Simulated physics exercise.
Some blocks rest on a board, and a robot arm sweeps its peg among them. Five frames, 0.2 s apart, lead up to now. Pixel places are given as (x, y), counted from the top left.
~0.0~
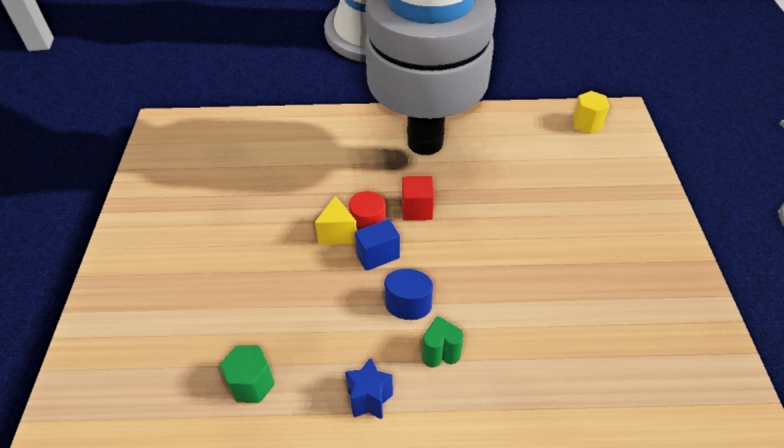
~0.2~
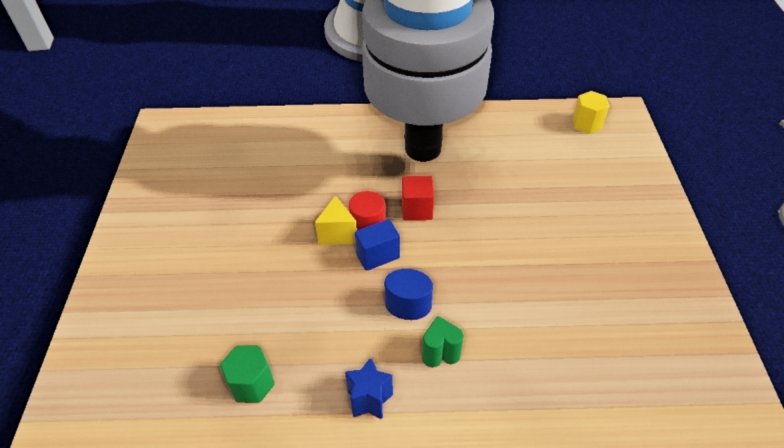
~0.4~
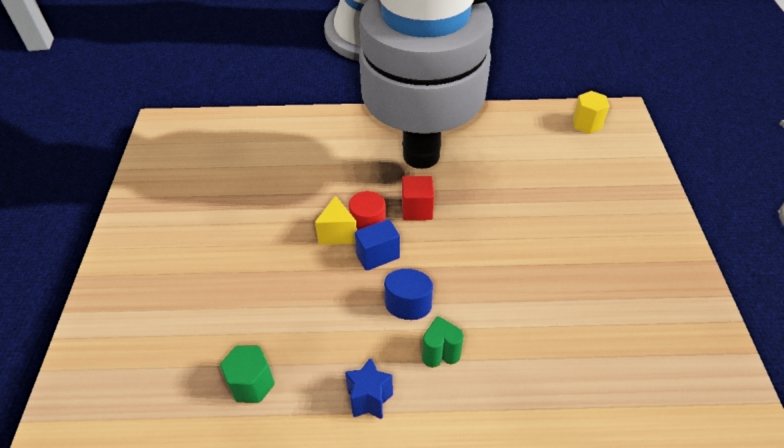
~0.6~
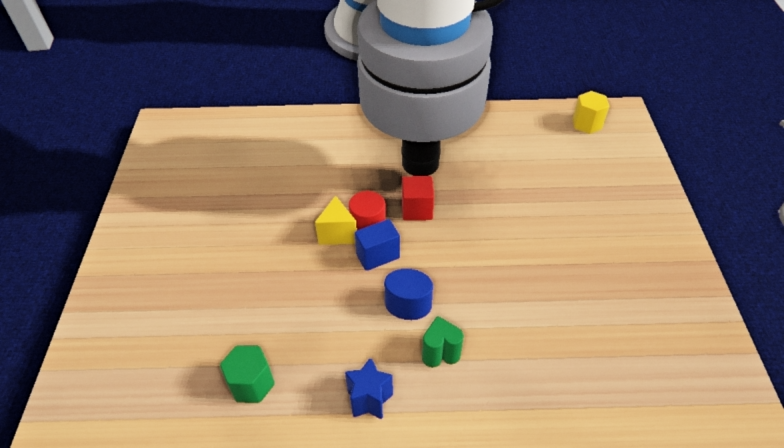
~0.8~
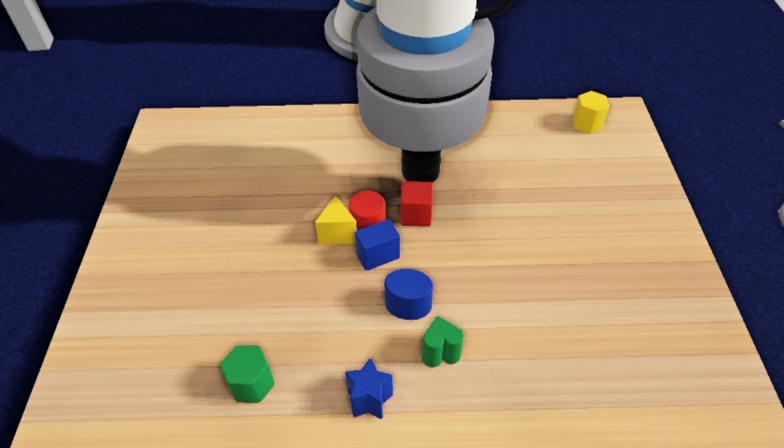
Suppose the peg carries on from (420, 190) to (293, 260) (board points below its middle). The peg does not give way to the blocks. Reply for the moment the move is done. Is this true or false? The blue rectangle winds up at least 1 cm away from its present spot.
False - the claim does not hold.
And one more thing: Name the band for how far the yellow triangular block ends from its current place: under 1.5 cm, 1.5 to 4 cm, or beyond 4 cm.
Covers over 4 cm.
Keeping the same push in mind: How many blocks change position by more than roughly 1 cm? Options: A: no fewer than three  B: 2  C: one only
(A)
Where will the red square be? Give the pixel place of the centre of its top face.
Expect it around (407, 207).
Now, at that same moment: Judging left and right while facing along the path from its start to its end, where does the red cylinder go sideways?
It shifts to the left.
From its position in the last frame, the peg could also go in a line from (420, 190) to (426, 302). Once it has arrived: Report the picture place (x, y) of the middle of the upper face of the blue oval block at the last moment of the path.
In the picture, that point is around (393, 342).
What follows on the original path. One third of the way, peg (380, 196); yellow triangular block (326, 219), turned 25° clockwise; red cylinder (356, 212); red square (407, 207), turned 40° anticlockwise.
Two thirds of the way, peg (335, 219); yellow triangular block (294, 234), turned 55° clockwise; red cylinder (323, 243); red square (407, 207), turned 40° anticlockwise.
At the end, peg (289, 244); yellow triangular block (247, 257), turned 60° clockwise; red cylinder (302, 266); blue rectangle unmoved; red square (407, 207), turned 40° anticlockwise.
